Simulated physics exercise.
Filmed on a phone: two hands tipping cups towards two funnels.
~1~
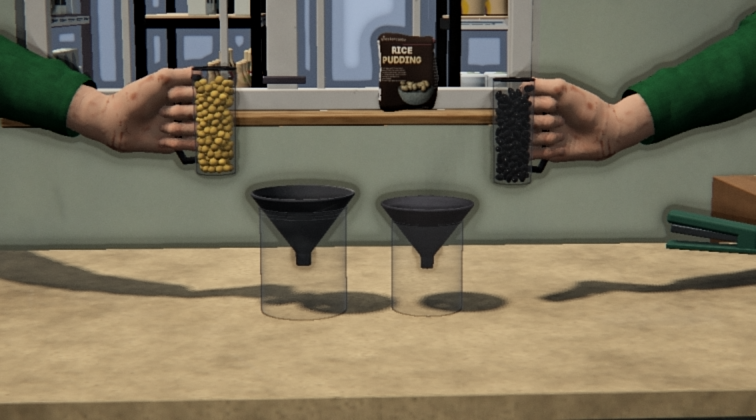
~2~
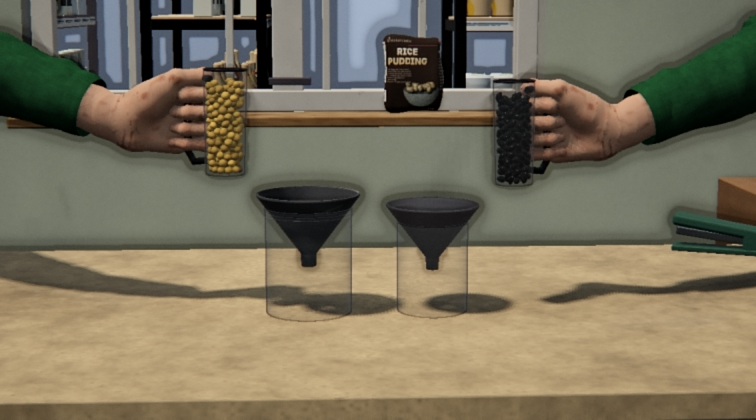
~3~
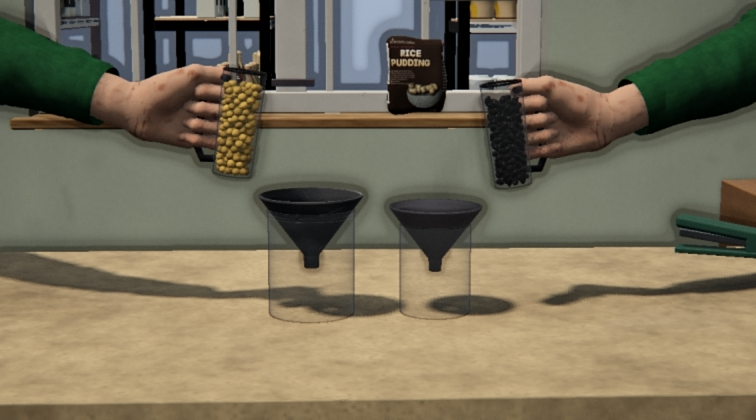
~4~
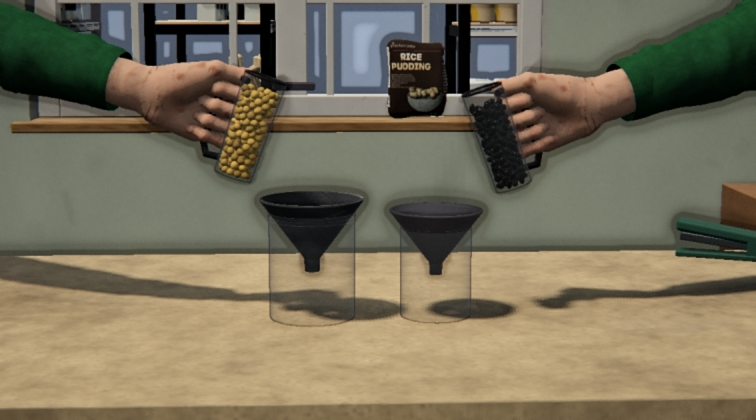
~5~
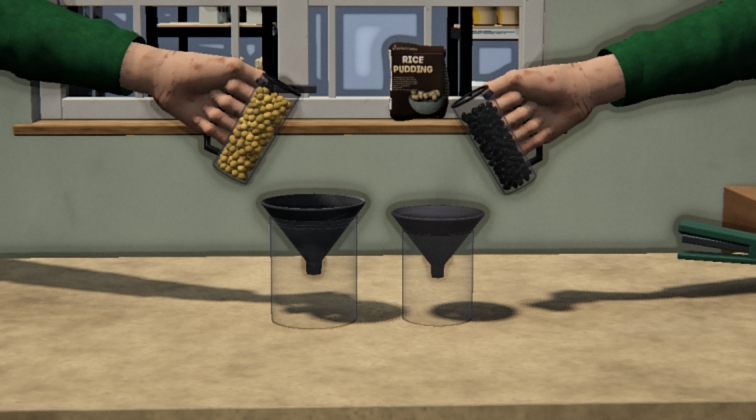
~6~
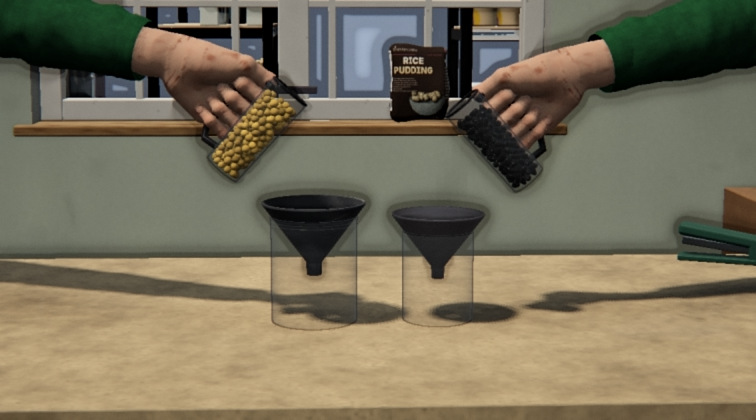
On a kitchen counter, two hands tilting cups of yellow balls and black beans inward above two dark funnels in clear containers.
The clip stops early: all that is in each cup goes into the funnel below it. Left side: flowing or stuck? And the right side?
The left funnel holds most of it back; the right one holds most of it back.
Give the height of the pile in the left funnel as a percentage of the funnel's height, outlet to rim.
Near 95 %.
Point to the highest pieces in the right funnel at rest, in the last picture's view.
Close to (411, 216).
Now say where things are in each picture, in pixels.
In the first picture, left funnel near (303, 200), outlet at (304, 265), under two pieces wide; left cup near (215, 121), holding puffed corn balls; right funnel near (427, 211), outlet at (427, 268), about one piece wide; right cup near (513, 131), holding black beans.
In the second picture, left cup near (225, 122), upright; right cup near (514, 133), upright.
In the third picture, left cup near (238, 123), tipped 8°; right cup near (507, 134), tipped 8°.
In the fourth picture, left cup near (249, 127), tipped 19°; right cup near (498, 138), tipped 19°.
In the fifth picture, left cup near (256, 129), tipped 30°; right cup near (495, 141), tipped 30°.
In the sixth picture, left funnel near (314, 210), outlet at (314, 275); left cup near (256, 130), tipped 42°; right funnel near (438, 221), outlet at (438, 278); right cup near (495, 142), tipped 42°.
Then, 0.22 s on from there, left, the whole lot still in the cup; right, the whole lot still in the cup.
Then, 0.51 s on from there, left, the whole lot still in the cup; right, the whole lot still in the cup.
Then, 0.81 s on from there, left, the bulk still in the cup, a little in or over the funnel; right, the bulk still in the cup, a little in or over the funnel.
In the end, left, all but a few stuck in the funnel, only a few down in the jar; right, the whole lot stuck in the funnel, none at all down in the jar.
